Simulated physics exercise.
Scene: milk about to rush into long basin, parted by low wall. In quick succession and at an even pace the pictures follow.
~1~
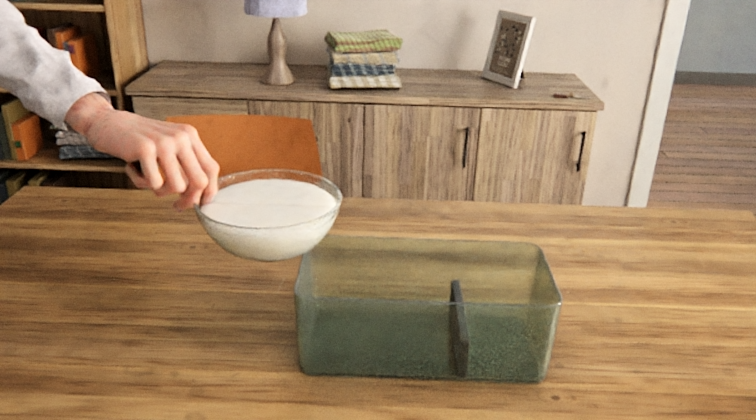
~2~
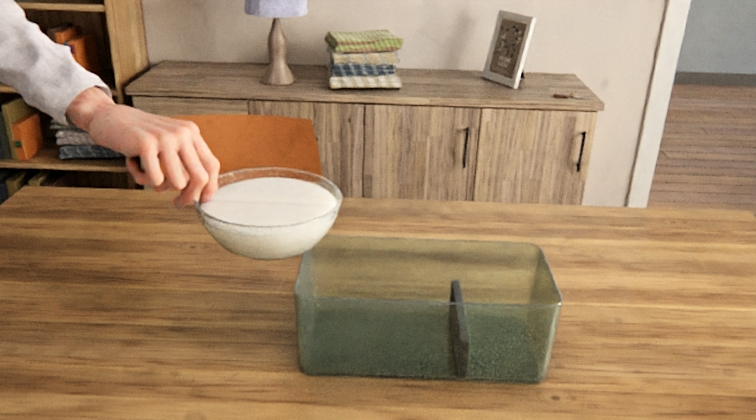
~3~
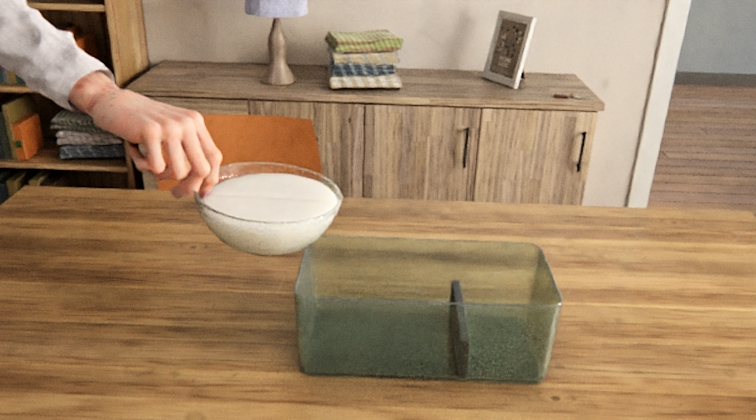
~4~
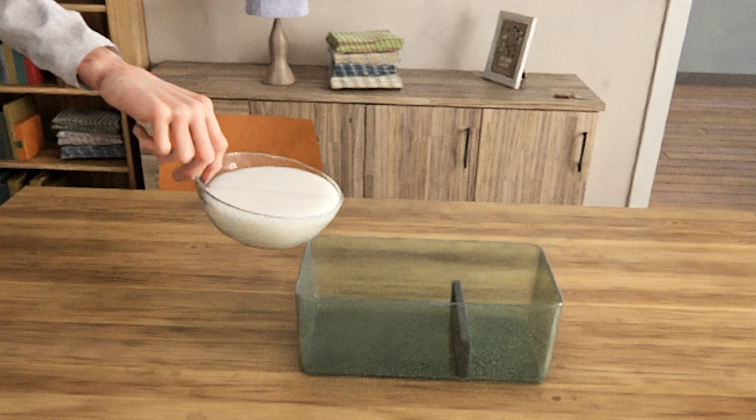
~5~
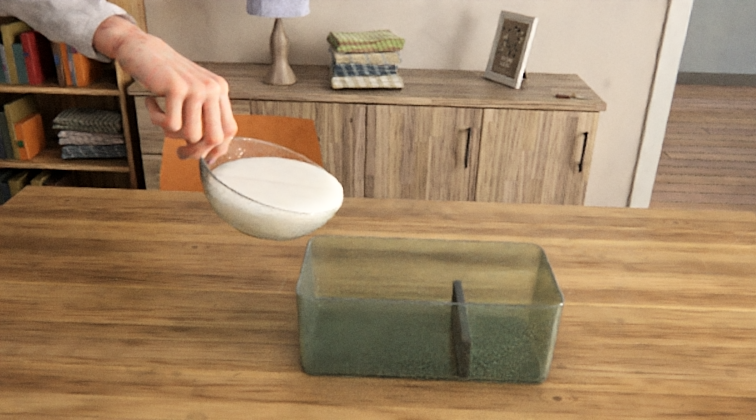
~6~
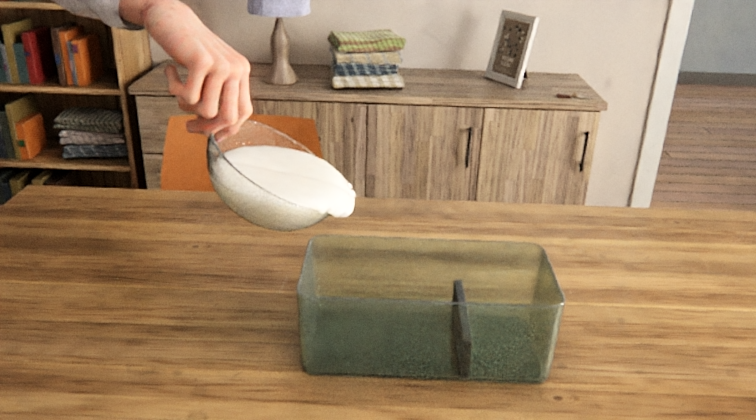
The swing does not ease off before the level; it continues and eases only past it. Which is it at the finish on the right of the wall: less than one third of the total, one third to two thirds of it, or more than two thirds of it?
At the finish the right of the wall has less than one third of the total.
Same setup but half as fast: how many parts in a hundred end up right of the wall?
It works out near 5 %.
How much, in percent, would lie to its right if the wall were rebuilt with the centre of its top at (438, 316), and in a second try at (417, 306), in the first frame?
About 30 per cent on the first try, and 65 per cent on the second.
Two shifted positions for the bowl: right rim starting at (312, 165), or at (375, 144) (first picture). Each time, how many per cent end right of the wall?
It comes out at around 5 percent and then around 60 percent.
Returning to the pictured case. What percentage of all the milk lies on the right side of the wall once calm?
I'd put it near 5 per cent.
A moment on, the bowl is tipped on its side and 17 per cent is still to pour, 27 is left of the wall and 0 right of it.
Next, the bowl is tipped right over and 0 per cent is still to pour, 92 is left of the wall and 2 right of it.
Then the bowl is tipped right over and 0 per cent is still to pour, 86 is left of the wall and 3 right of it.
Later the bowl is tipped right over and 0 per cent is still to pour, 86 is left of the wall and 4 right of it.
In the end 86 per cent lies left of the wall, 5 right of it and 9 outside.
